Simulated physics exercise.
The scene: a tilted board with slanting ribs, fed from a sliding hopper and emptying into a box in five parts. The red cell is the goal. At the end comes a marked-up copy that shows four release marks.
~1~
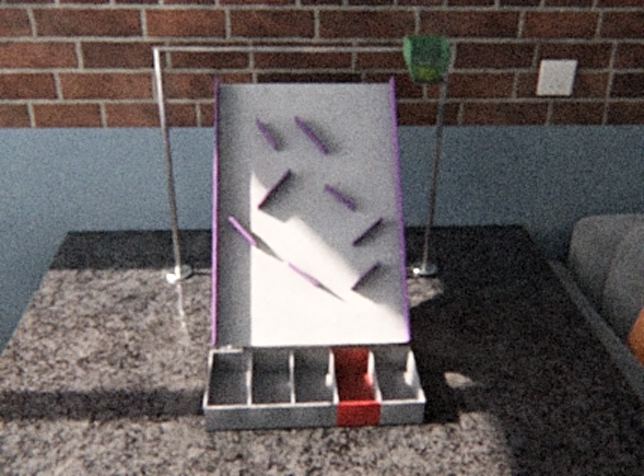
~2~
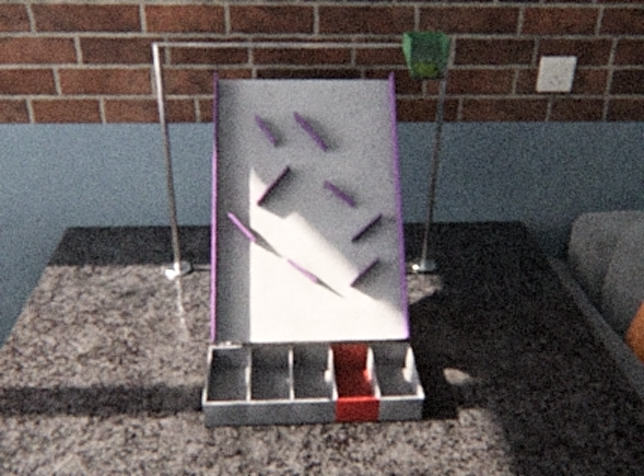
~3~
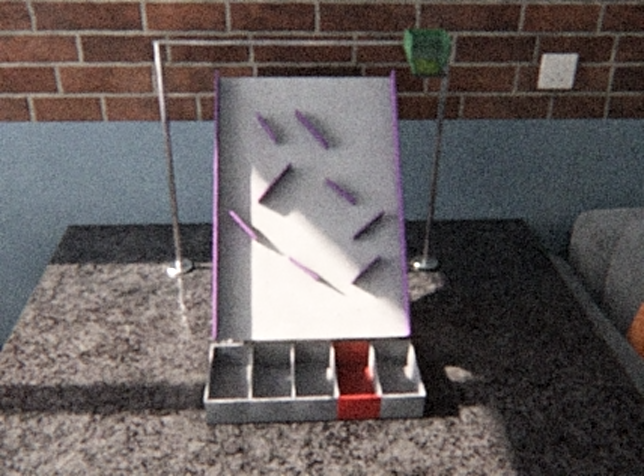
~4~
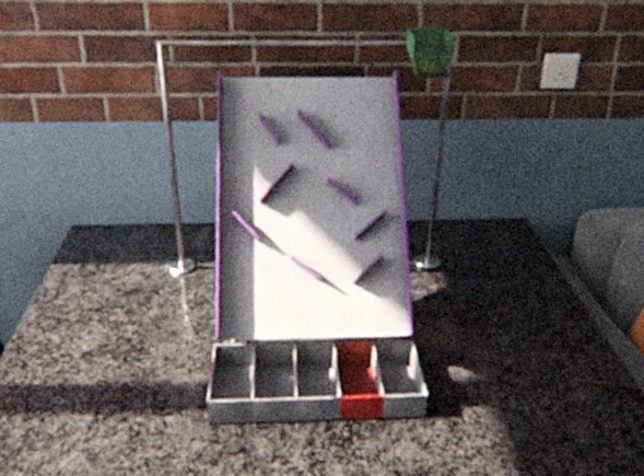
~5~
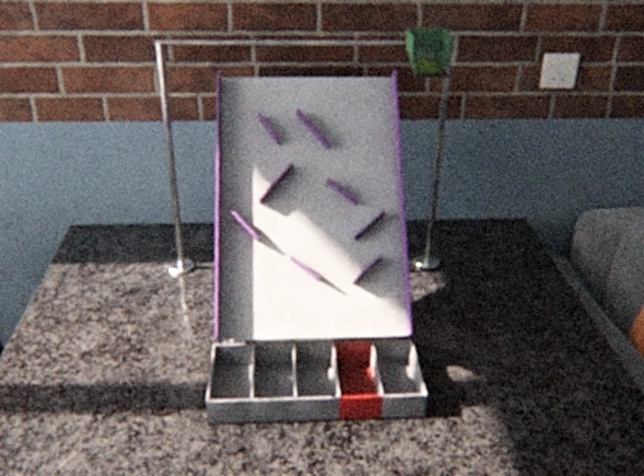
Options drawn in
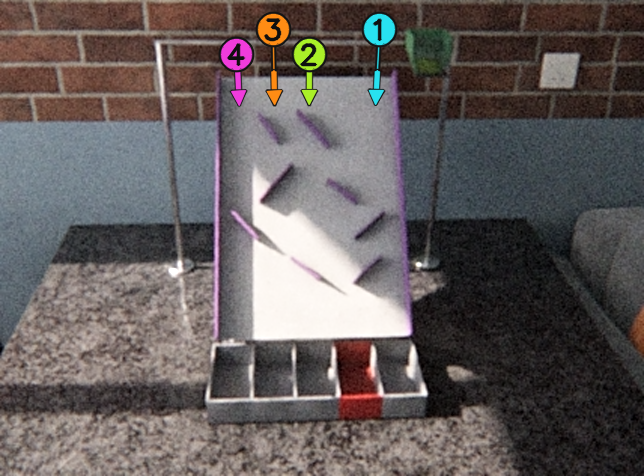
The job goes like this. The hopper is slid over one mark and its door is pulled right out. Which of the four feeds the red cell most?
Best: 3.
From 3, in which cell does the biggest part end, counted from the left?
It is the fourth one.
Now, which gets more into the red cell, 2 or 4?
The answer is 2.
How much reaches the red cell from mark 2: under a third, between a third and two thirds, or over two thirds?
Under a third.
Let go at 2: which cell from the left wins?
The third.
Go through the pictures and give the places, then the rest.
Hopper near (424, 70), dried peas, door shut, in the first picture.
Ribs (256, 115) to (275, 141), (295, 111) to (327, 147), (256, 202) to (289, 165), in the second picture.
Ribs (326, 178) to (356, 201), (230, 211) to (256, 238), (354, 236) to (383, 210), in the third picture.
Ribs (292, 256) to (321, 278), (354, 281) to (383, 254), in the fourth picture.
Red cell near (361, 406), number 4 of 5 from the left, in the fifth picture.
On the marked copy, mark 1 meets the board at (375, 99); mark 2 meets the board at (309, 99); mark 3 meets the board at (274, 99); mark 4 meets the board at (239, 100).
For mark 1, a small share in the red cell, the bulk in other cells, a small share outside the box.
For mark 2, a small share in the red cell, the bulk in other cells, a small share outside the box.
For mark 3, close to two thirds in the red cell, close to a third in other cells, only a few outside the box.
For mark 4, only a few in the red cell, all but a few in other cells, a small share outside the box.
